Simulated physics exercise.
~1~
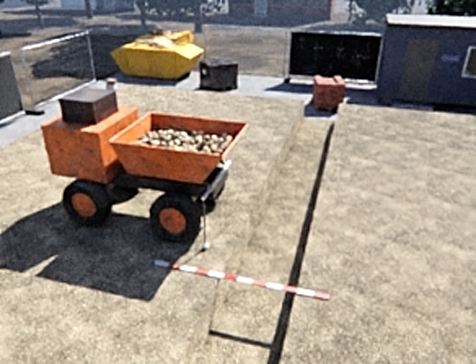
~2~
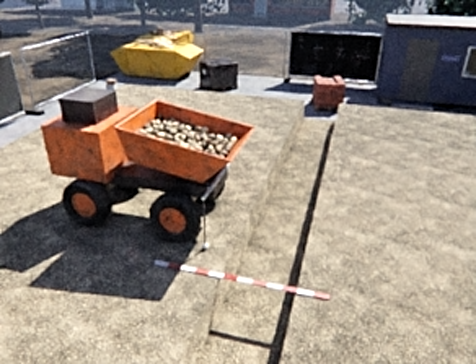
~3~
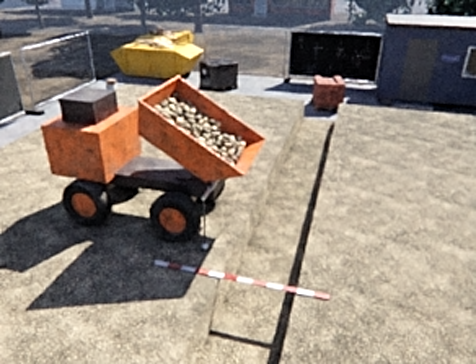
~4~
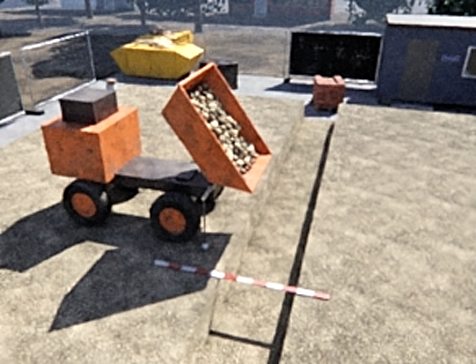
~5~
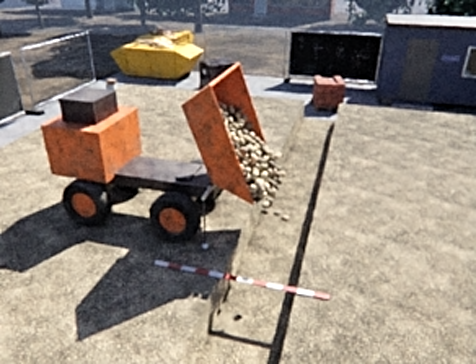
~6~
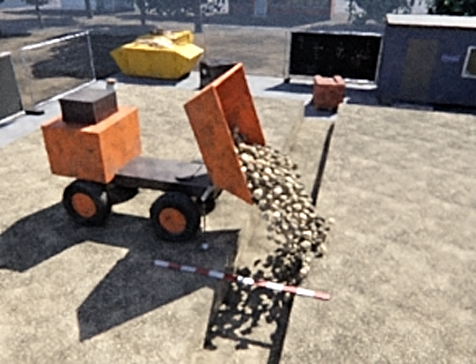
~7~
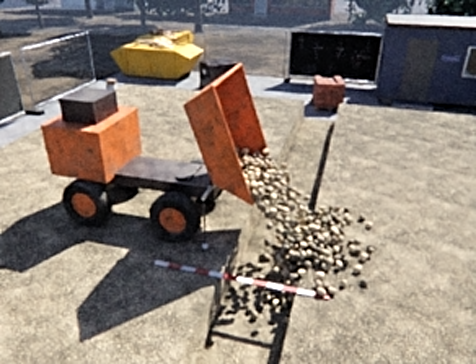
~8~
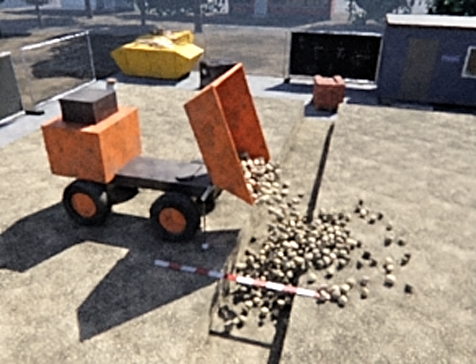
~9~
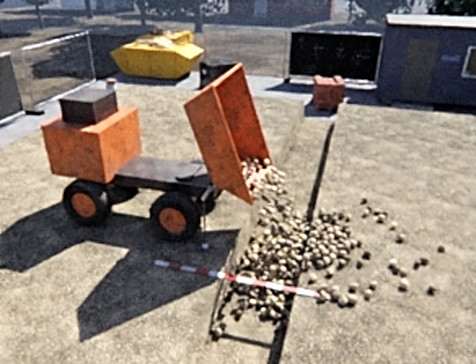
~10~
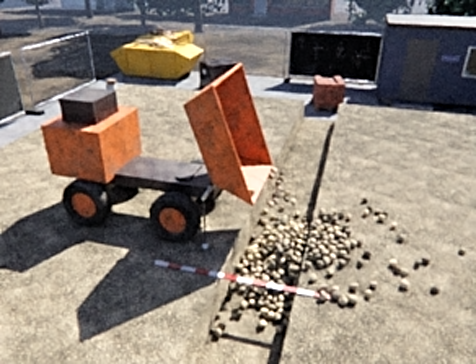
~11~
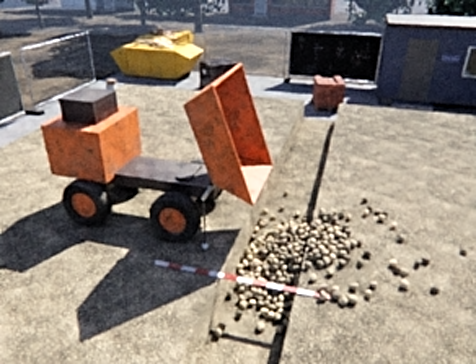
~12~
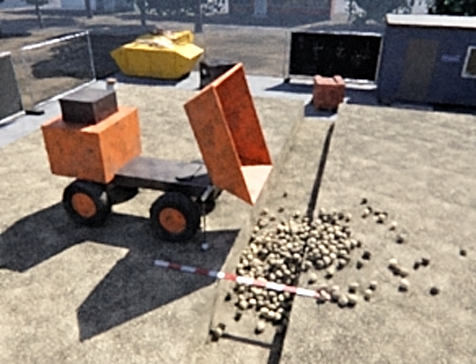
An orange dumper tips its body and spills rounded stones into and beyond a trench.
